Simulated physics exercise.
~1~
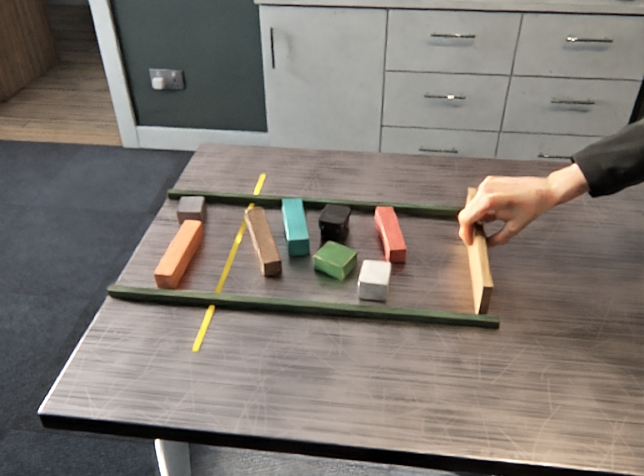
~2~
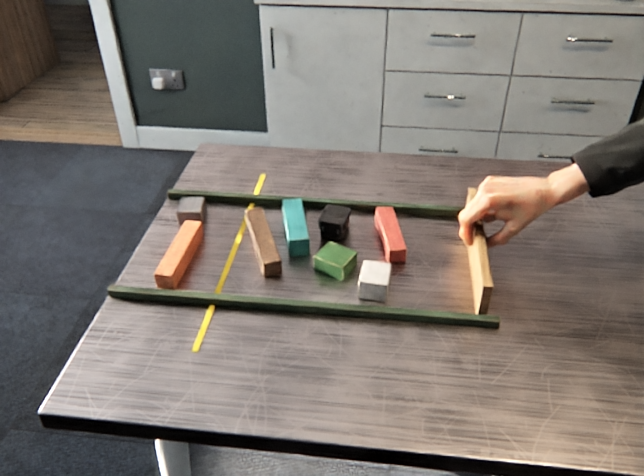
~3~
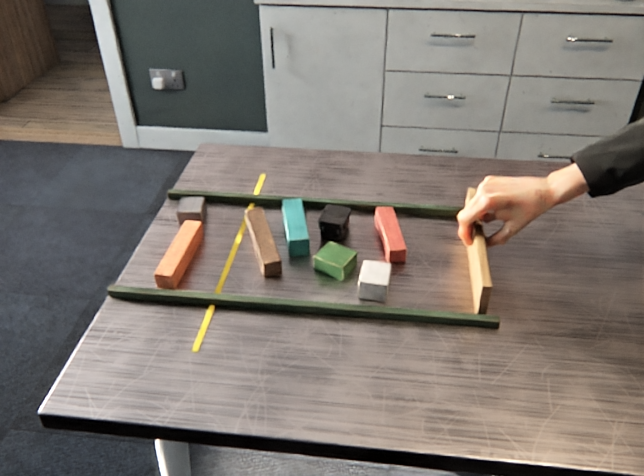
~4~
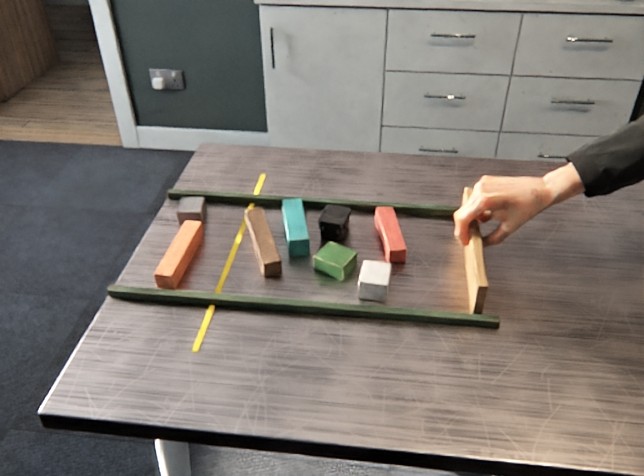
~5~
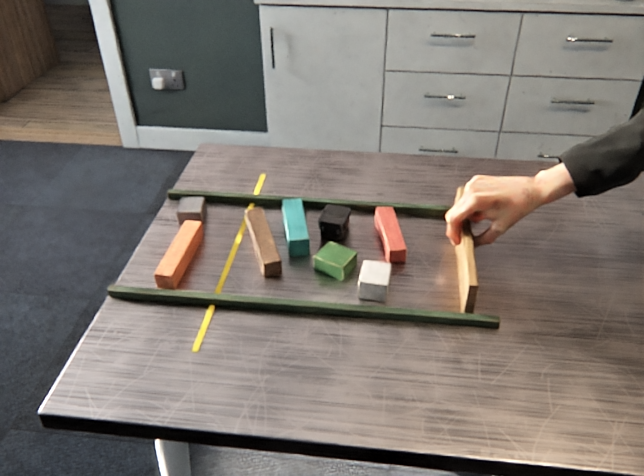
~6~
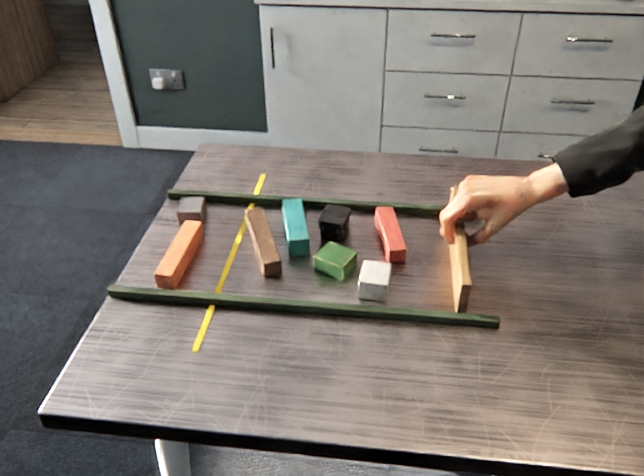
A hand in a dark sleeve holds an upright wooden board at the right of a dark wood-grain table, seen from above at an angle by a still camera, with pale drawers behind. Between two green rails lie red, white, green, black, teal and brown pieces, with orange and grey ones left of a yellow tape line. The hand slides the board slightly left, while the pieces stay still.
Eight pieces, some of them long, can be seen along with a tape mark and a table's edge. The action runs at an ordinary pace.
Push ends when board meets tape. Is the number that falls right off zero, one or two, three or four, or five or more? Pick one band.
It is zero.
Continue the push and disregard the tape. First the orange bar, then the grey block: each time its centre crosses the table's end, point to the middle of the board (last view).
Middle: Roughly (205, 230); roughly (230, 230).
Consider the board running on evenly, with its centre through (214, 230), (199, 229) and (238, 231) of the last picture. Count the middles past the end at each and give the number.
It would be 1, 2 and 0.
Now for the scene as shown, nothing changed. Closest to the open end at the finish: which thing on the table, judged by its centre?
It's the grey block.
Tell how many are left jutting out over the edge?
1 is the number.
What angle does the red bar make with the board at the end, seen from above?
It is near 0° out of line.
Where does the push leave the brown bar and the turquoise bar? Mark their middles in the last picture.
About (176, 246), and the other about (189, 223).
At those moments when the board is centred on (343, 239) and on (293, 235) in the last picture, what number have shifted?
So far 5, and 6 at the second.
Soon after, none off yet; grey block at rest near (192, 211); orange bar at rest near (180, 254); brown bar at rest near (263, 240).
In the end, the number that fall off is zero.
